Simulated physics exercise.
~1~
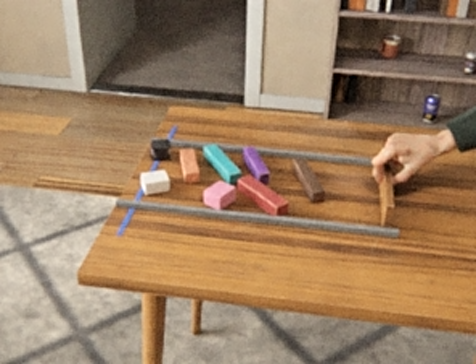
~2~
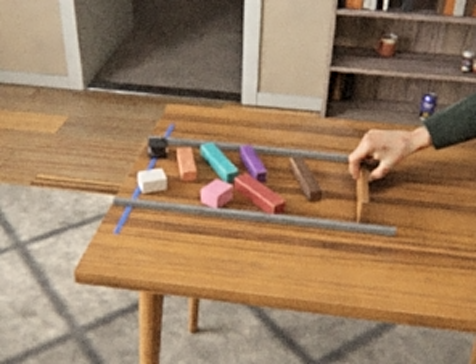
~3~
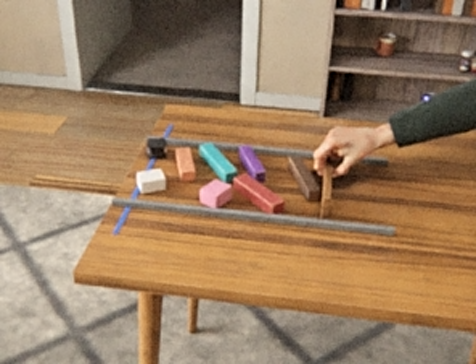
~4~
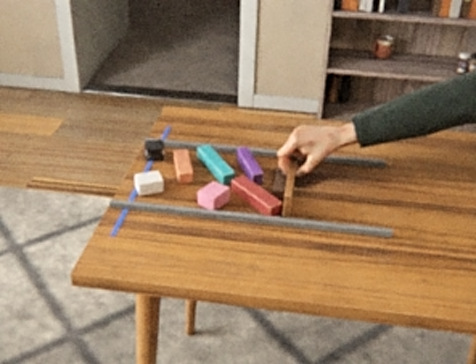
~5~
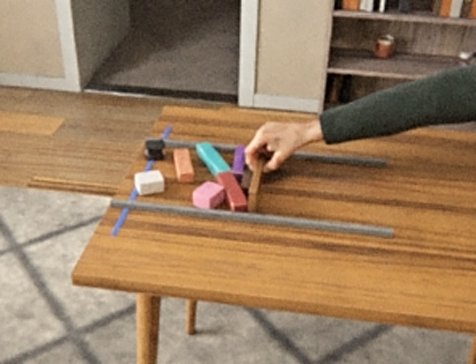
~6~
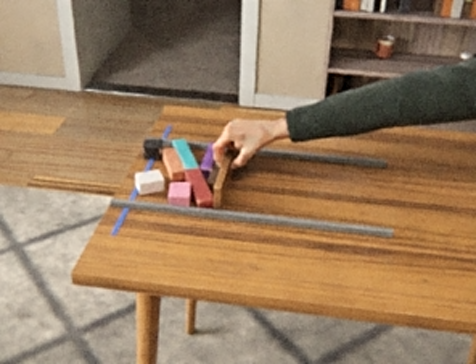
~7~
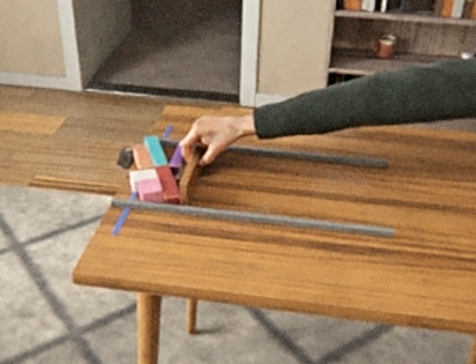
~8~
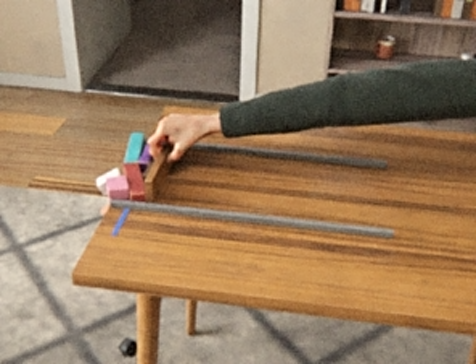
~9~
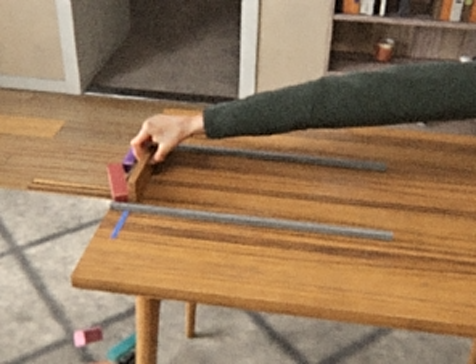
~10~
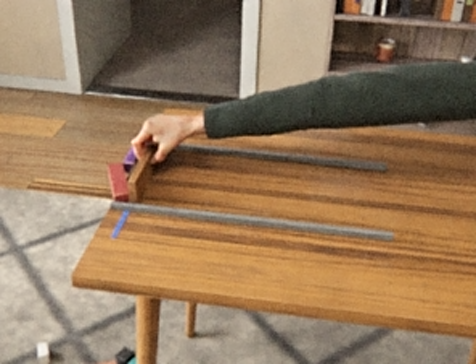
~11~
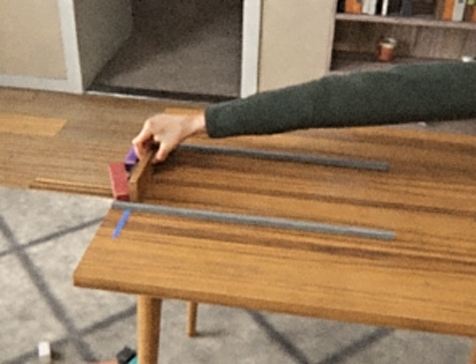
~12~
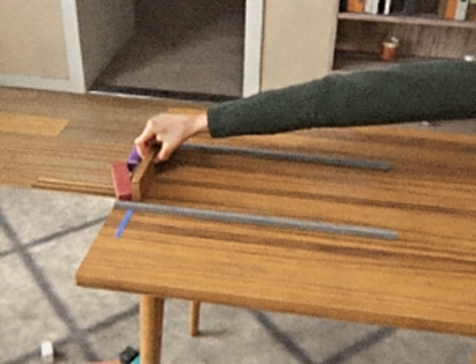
A hand slides a board left, pushing several blocks off the table's end before stopping.
